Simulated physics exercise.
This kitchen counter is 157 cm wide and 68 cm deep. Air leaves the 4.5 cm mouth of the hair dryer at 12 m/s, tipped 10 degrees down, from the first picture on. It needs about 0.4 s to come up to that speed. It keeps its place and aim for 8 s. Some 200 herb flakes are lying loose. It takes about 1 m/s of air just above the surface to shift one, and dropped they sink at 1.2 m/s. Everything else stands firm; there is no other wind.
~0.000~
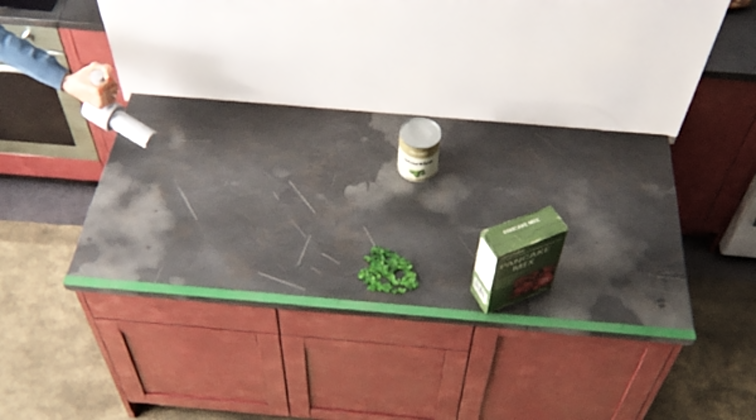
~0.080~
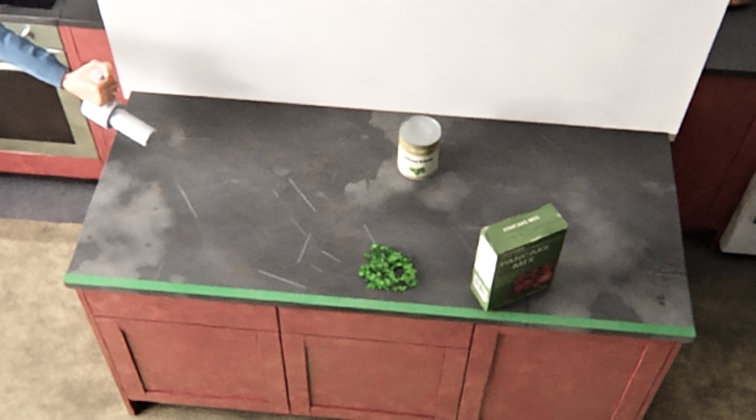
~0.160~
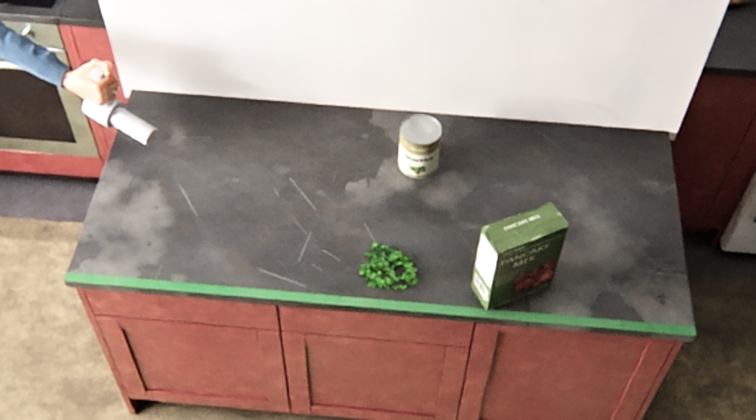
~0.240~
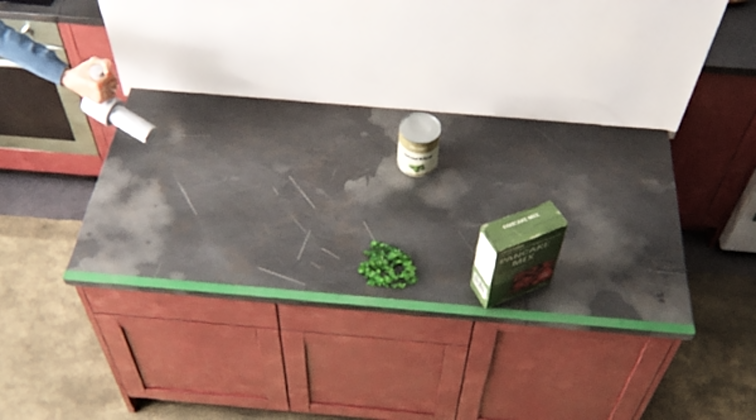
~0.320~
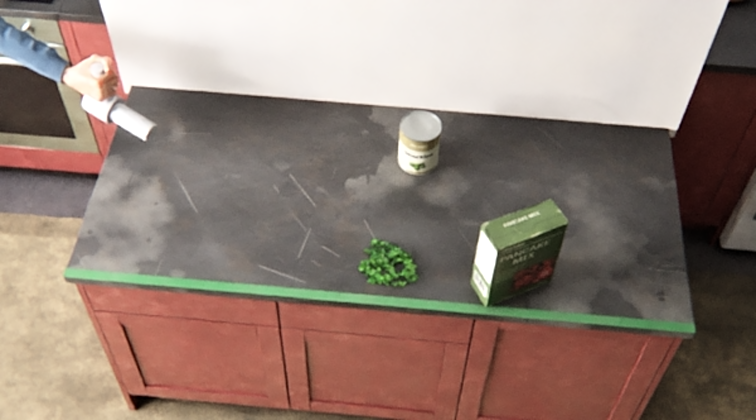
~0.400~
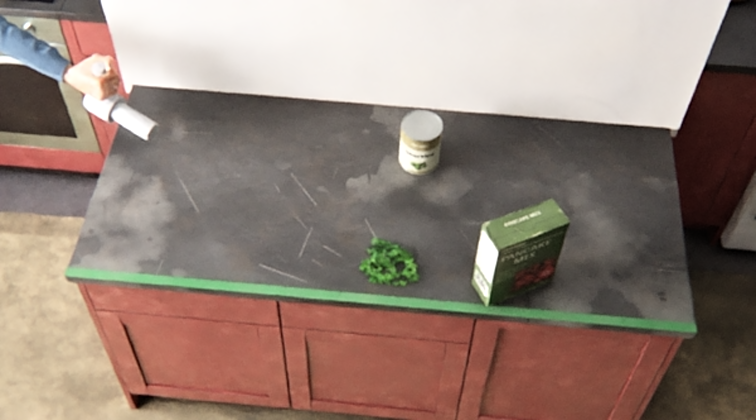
A hand holds a white nozzle over the dark counter while the green flakes lie still.
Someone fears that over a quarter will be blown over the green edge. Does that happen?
As for a quarter going over the green edge: Yes.
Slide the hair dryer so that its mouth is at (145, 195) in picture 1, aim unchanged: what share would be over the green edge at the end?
Then about 30 %.
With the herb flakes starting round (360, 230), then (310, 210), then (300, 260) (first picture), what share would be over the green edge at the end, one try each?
In that order: 3 %, 10 %, 100 %.
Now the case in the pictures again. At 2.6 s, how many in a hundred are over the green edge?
Near 80 %.
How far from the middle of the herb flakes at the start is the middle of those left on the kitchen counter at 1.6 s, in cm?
Roughly 25 cm.
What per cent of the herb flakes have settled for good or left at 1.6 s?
Some 80 per cent.
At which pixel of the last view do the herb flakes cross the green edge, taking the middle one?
Near (465, 312).
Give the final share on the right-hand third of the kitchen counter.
Near 1 %.
After 1.6 s, 17 % are on the move or not yet settled, 79 % are over the green edge.
After 2.6 s, 12 % are on the move or not yet settled, 79 % are over the green edge.
After 4.4 s, 7 % are on the move or not yet settled, 79 % are over the green edge.
After 8.0 s, at the end, 79 % are over the green edge.
